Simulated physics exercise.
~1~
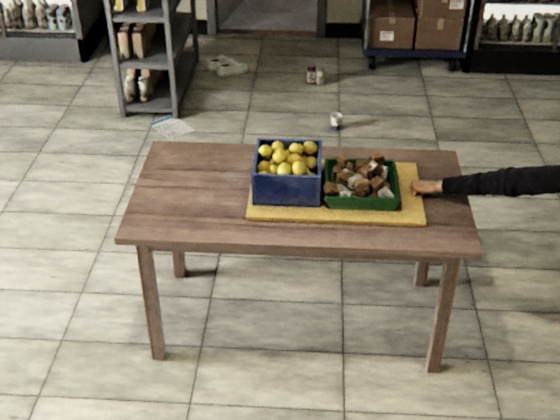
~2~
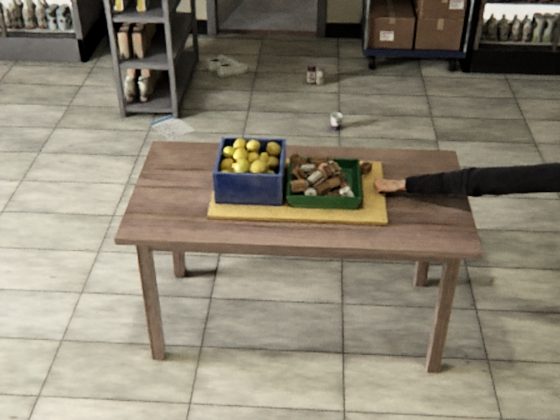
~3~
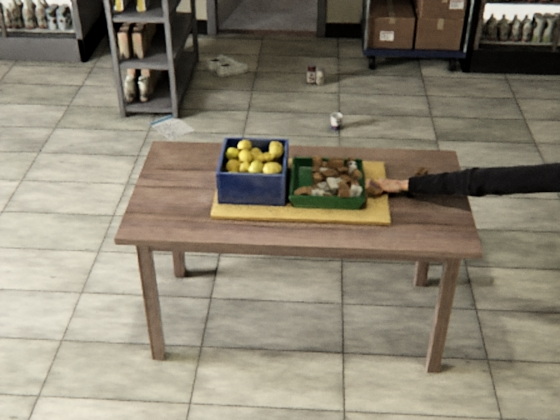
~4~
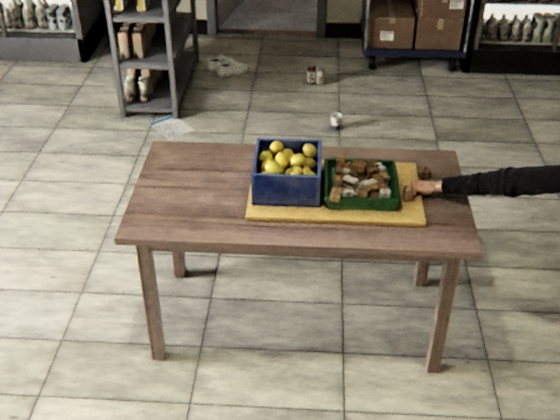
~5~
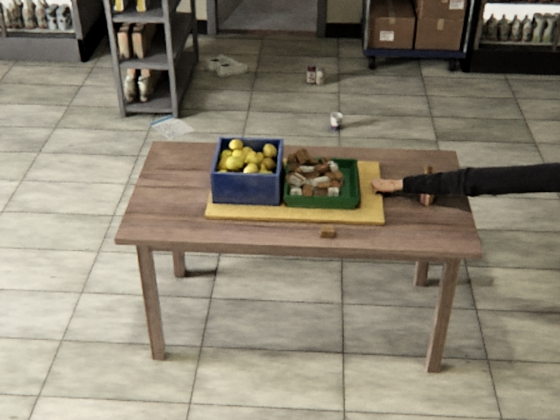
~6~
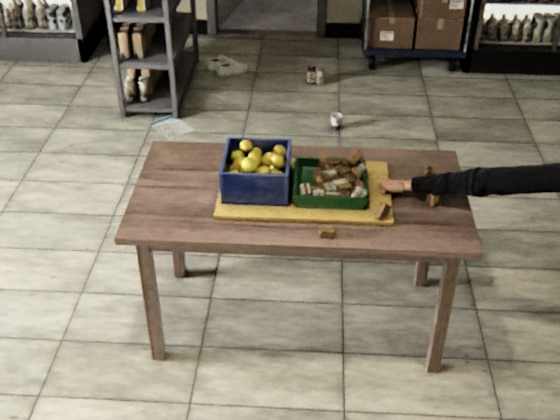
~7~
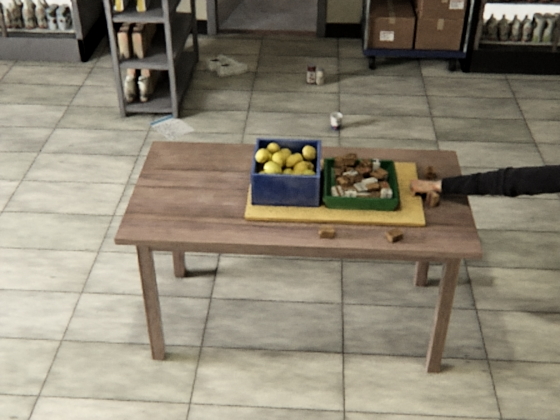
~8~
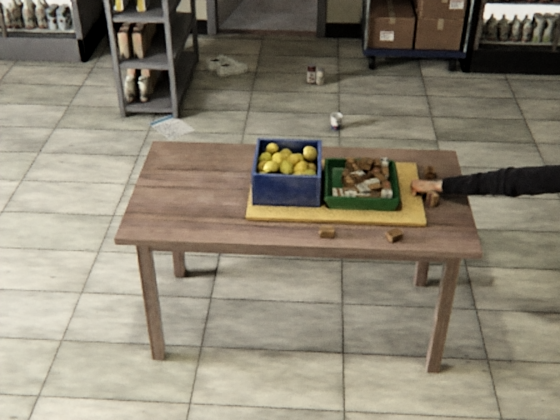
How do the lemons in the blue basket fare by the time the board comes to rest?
They stay in the basket, so the share lost is well under a sixth. The pieces seen lying outside are parcels from the green basket.
